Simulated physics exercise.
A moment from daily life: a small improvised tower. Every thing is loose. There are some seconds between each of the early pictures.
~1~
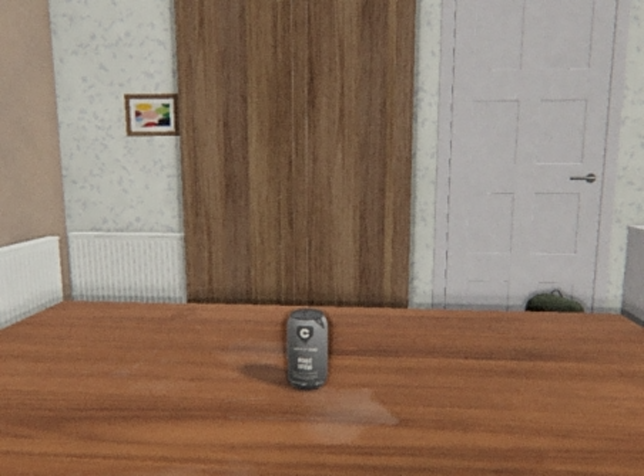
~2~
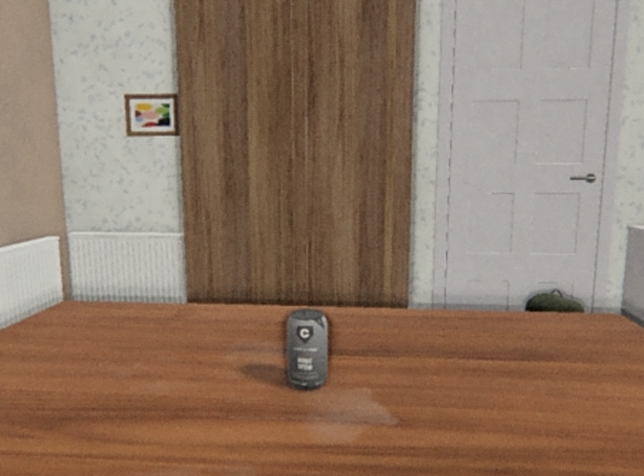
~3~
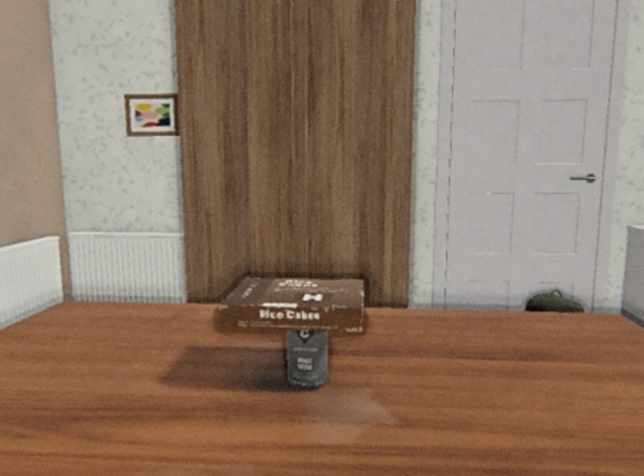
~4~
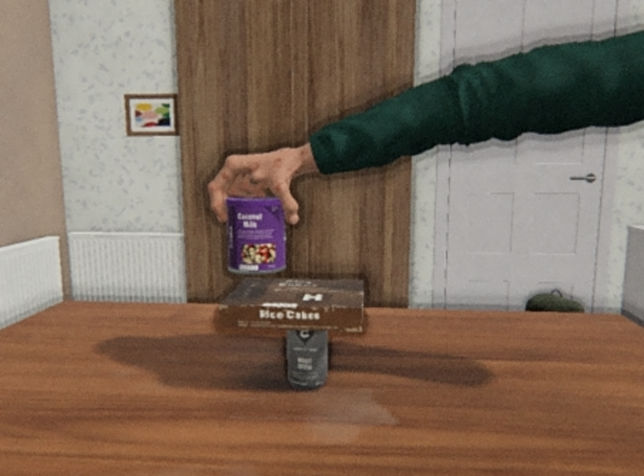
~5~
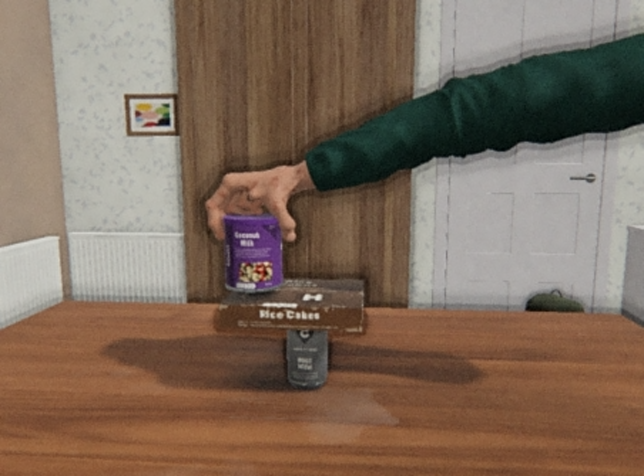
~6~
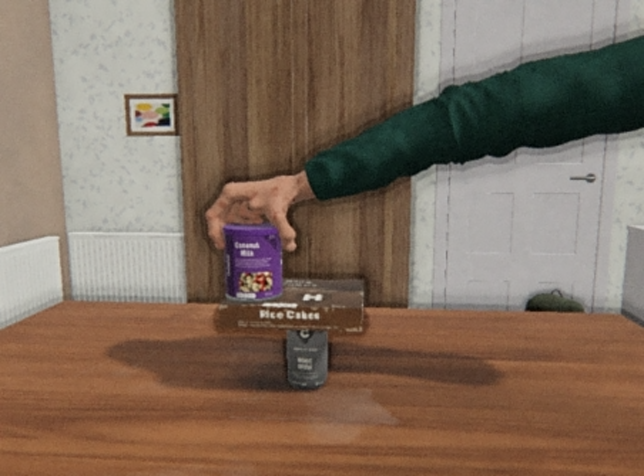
A flat brown Rice Cakes packet appears on top of a small dark can standing on a wooden table, then a hand in a green sleeve holds a purple tin above the packet's left side and lowers it slightly.
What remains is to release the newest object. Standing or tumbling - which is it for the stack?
Turns out something tips or drops there.
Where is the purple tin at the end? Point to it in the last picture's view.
The object winds up at approximately (170, 373).
Then, 0.40 s after the last picture, purple tin now fallen; brown packet tipped 74° from how it was.
Then, 0.50 s after the last picture, brown packet now fallen.
Then, 0.80 s after the last picture, things are still on the move.
At rest, fallen, purple tin and brown packet; grey can in place. Seen from the same camera at the end, purple tin near (170, 373). The stack loses its balance.
